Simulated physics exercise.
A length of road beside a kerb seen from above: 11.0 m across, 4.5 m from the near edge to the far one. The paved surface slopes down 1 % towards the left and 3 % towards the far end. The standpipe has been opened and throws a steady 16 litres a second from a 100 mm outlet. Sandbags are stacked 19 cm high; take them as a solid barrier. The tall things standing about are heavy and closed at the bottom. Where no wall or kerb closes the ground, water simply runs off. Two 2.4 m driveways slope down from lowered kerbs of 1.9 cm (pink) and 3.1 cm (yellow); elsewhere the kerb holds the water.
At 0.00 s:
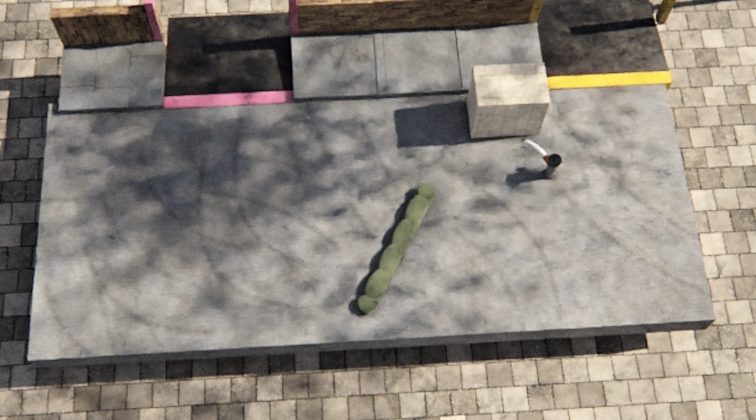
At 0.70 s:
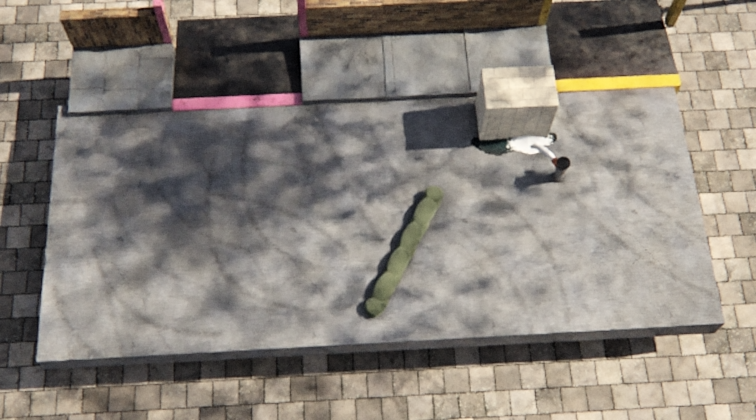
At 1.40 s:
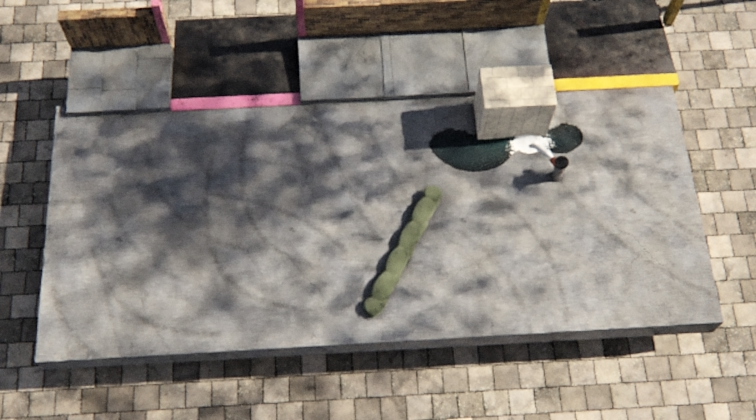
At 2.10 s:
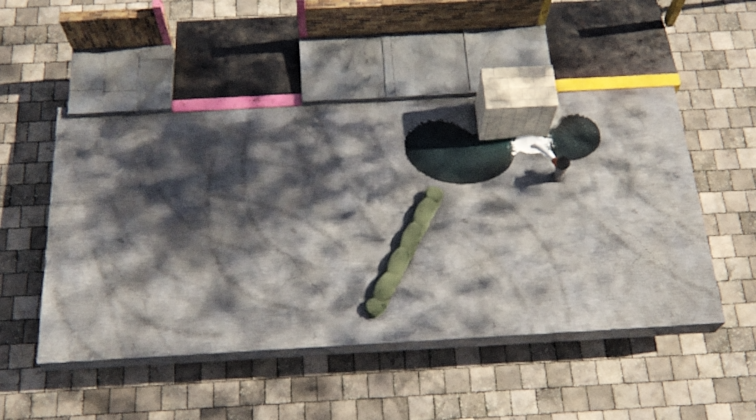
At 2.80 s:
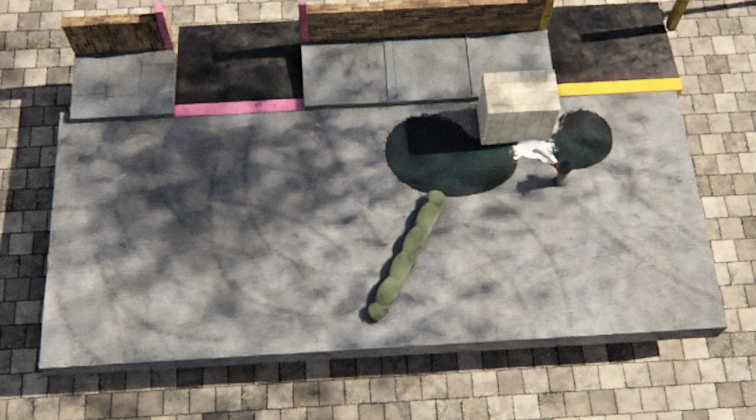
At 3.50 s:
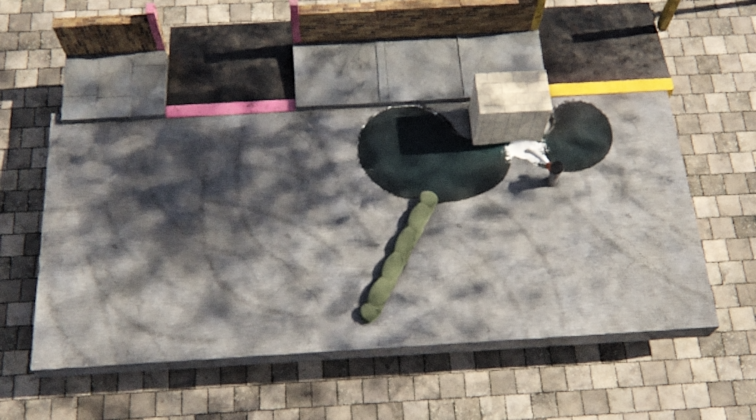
Water gushed from a small dark spout beside a pale block on dry grey pavement, spreading into a large dark pool on the left, near a row of green sandbags, and a smaller one on the right.
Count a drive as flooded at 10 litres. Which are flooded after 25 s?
The water let in: At the pink driveway it passes the limit; at the yellow driveway it does not reach the limit.
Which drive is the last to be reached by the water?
It is the pink one.
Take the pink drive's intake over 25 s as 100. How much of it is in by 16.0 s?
About 30 per cent.
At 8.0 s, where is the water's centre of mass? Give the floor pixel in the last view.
Near (431, 141).
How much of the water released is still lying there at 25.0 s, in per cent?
Some 64 per cent remains.
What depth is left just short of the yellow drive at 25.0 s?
Roughly 2.5 cm deep.
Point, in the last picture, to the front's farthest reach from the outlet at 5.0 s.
Around (329, 123).
After 5.0 s water covers 10 % of the floor and is deepest (10 cm) near (518, 146); pink driveway not reached, yellow driveway 0.62 cm at the lowered kerb, 0 L in.
After 8.0 s water covers 15 % of the floor and is deepest (10 cm) near (518, 146); pink driveway 1.3 cm at the lowered kerb, 0 L in, yellow driveway 1.7 cm at the lowered kerb, 0 L in.
After 12.0 s water covers 25 % of the floor and is deepest (11 cm) near (518, 146); pink driveway 2.8 cm at the lowered kerb, 4 L in, yellow driveway 2.1 cm at the lowered kerb, 0 L in.
After 16.0 s water covers 25 % of the floor and is deepest (11 cm) near (518, 146); pink driveway 3.1 cm at the lowered kerb, 17 L in, yellow driveway 2.4 cm at the lowered kerb, 0 L in.
After 25.0 s water covers 25 % of the floor and is deepest (11 cm) near (518, 146); pink driveway 3.3 cm at the lowered kerb, 61 L in, yellow driveway 2.7 cm at the lowered kerb, 0 L in.
